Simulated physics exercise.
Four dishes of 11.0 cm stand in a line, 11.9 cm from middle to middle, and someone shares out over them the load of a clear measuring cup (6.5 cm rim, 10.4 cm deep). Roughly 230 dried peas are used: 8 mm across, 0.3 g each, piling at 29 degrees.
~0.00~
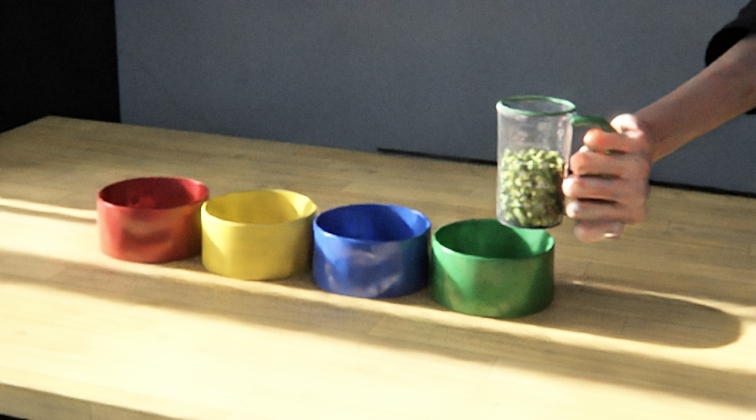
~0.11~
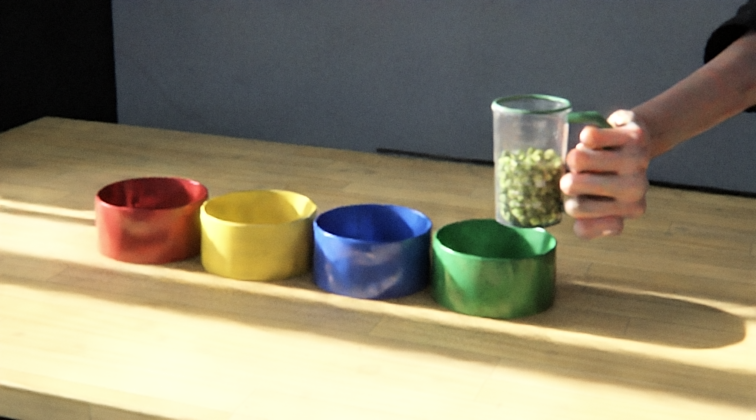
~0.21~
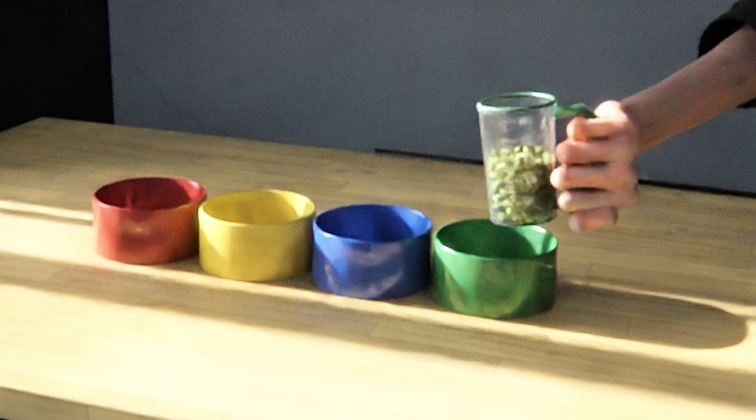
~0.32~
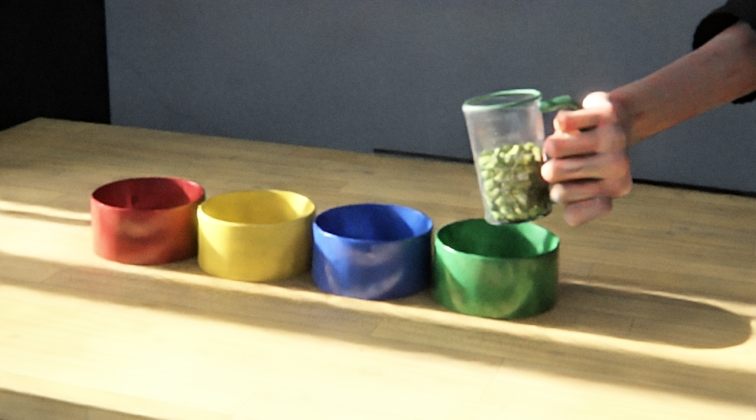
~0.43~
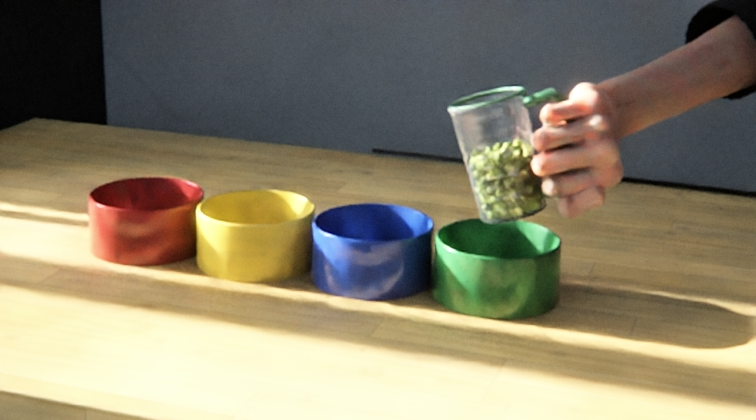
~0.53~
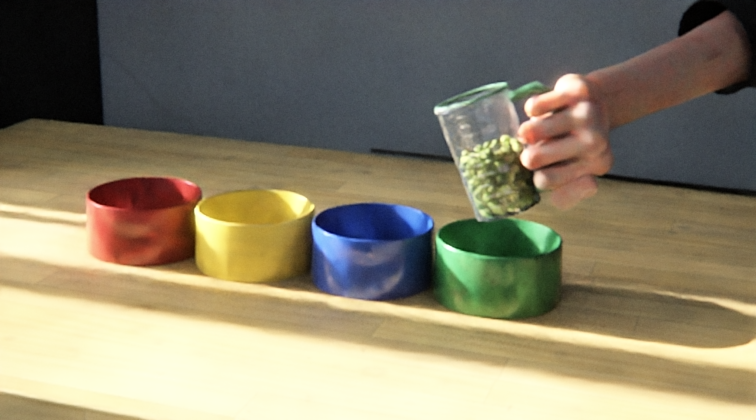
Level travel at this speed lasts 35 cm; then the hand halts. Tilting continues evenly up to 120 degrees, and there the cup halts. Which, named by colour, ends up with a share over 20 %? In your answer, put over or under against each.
Red - under; blue - under; green - under; yellow - over; counter - under.
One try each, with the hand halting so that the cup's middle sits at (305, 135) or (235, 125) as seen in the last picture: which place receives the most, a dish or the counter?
Yellow, then yellow.
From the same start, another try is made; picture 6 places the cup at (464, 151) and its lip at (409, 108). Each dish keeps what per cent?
In the end red holds 100, blue holds 0, green holds 0, yellow holds 0.
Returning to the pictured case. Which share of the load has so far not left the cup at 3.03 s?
Somewhere close to 0 percent.
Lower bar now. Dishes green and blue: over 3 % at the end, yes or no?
Dish green: It misses. Dish blue: It misses.
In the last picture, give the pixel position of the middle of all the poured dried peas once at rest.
Roughly (239, 248).
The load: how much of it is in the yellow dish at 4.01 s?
Estimate: Near 85 %.
After 2.03 s, tilt 89 degrees; cup holds 100 %.
Then, at 3.03 s, tilt 120 degrees; cup holds 0 %, red 5 %, yellow 85 %.
After 4.01 s, tilt 120 degrees; cup holds 0 %, red 5 %, yellow 85 %.
At rest (4.3 s), red 5 %, blue 0 %, green 0 %, yellow 85 %, counter 10 %.
